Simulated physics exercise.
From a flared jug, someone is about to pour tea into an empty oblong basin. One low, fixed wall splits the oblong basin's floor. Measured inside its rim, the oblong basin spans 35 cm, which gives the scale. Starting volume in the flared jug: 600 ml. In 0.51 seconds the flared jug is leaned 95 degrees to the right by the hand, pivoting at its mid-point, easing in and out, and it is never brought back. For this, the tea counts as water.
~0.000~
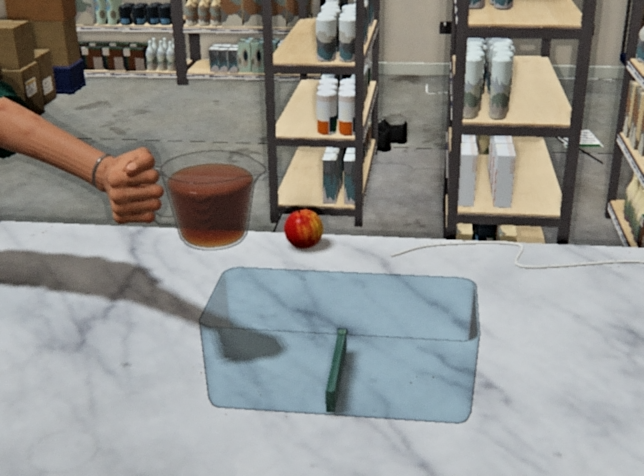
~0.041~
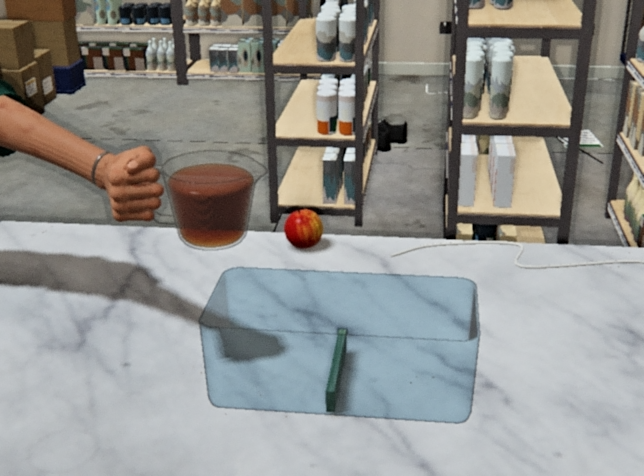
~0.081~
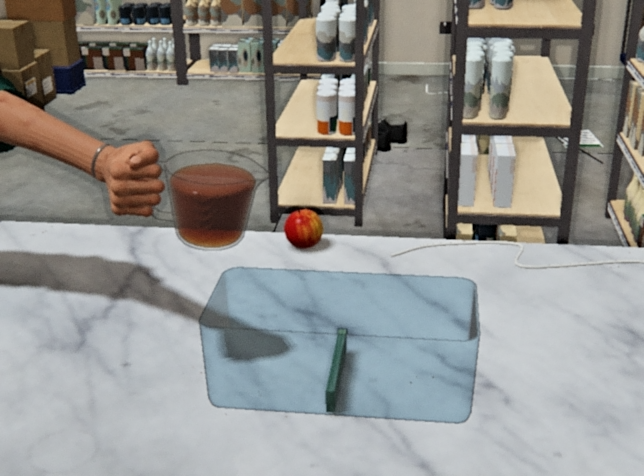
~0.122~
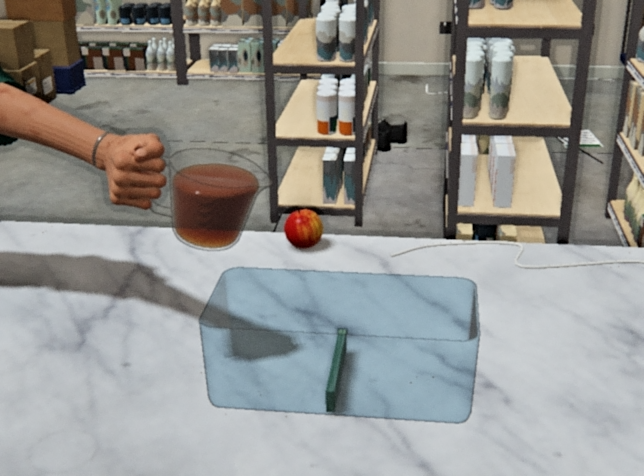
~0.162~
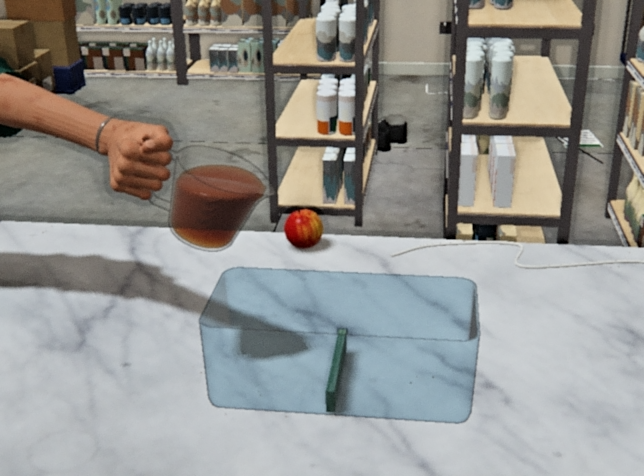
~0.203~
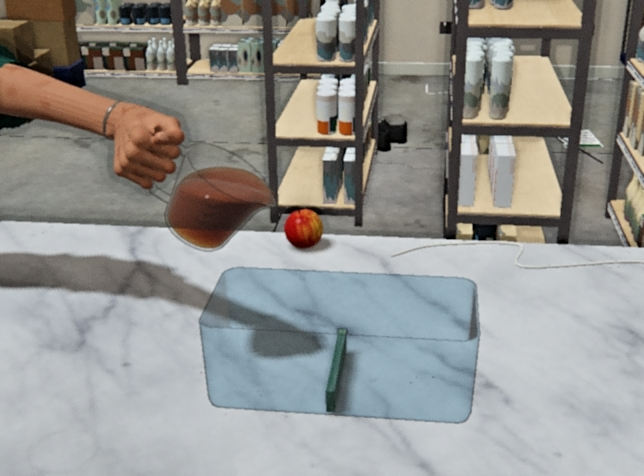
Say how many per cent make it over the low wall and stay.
About 14 per cent makes it over and stays.
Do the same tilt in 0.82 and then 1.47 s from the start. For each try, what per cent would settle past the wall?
About 20 %, then about 30 %.
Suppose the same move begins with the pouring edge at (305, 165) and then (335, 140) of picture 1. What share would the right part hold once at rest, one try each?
Roughly 85 per cent the first time and 85 per cent the second.
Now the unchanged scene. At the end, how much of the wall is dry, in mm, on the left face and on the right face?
Looks like roughly 14 mm on the left and roughly 32 mm on the right.
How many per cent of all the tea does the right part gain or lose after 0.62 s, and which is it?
Net change: A rise of about 7 %.
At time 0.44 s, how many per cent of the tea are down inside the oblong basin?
About 26 per cent.
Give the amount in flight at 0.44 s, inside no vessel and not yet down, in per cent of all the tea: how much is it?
It comes to roughly 32 per cent.
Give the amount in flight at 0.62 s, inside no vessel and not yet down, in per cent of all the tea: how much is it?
It comes to some 12 percent of the total.
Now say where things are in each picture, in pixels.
It leans 0°; its right rim is at (266, 170); the tea meets the walls at (169, 175) and (254, 178); the oblong basin's rim runs from (212, 296) to (477, 310); the wall's top is at (337, 359), in the first picture.
It leans 2°; its right rim is at (267, 171); the tea meets the walls at (170, 174) and (255, 178), in the second picture.
It leans 6°; its right rim is at (270, 176); the tea meets the walls at (172, 173) and (257, 180), in the third picture.
It leans 13°; its right rim is at (273, 183); the tea meets the walls at (175, 172) and (260, 182), in the fourth picture.
It leans 22°; its right rim is at (277, 193); the tea meets the walls at (180, 173) and (264, 185), in the fifth picture.
It leans 33°; its right rim is at (278, 205); the tea meets the walls at (179, 183) and (274, 197); 2 per cent is over the edge, in the sixth picture.
By 0.44 s the tilt is 91° and 42 per cent is still to pour, 23 is left of the wall and 2 right of it.
By 0.62 s the tilt is 95° and 10 per cent is still to pour, 70 is left of the wall and 7 right of it.
By 0.81 s the tilt is 95° and 2 per cent is still to pour, 81 is left of the wall and 12 right of it.
By 1.01 s the tilt is 95° and 0 per cent is still to pour, 83 is left of the wall and 14 right of it.
At rest 83 per cent lies left of the wall, 14 right of it and 3 outside.
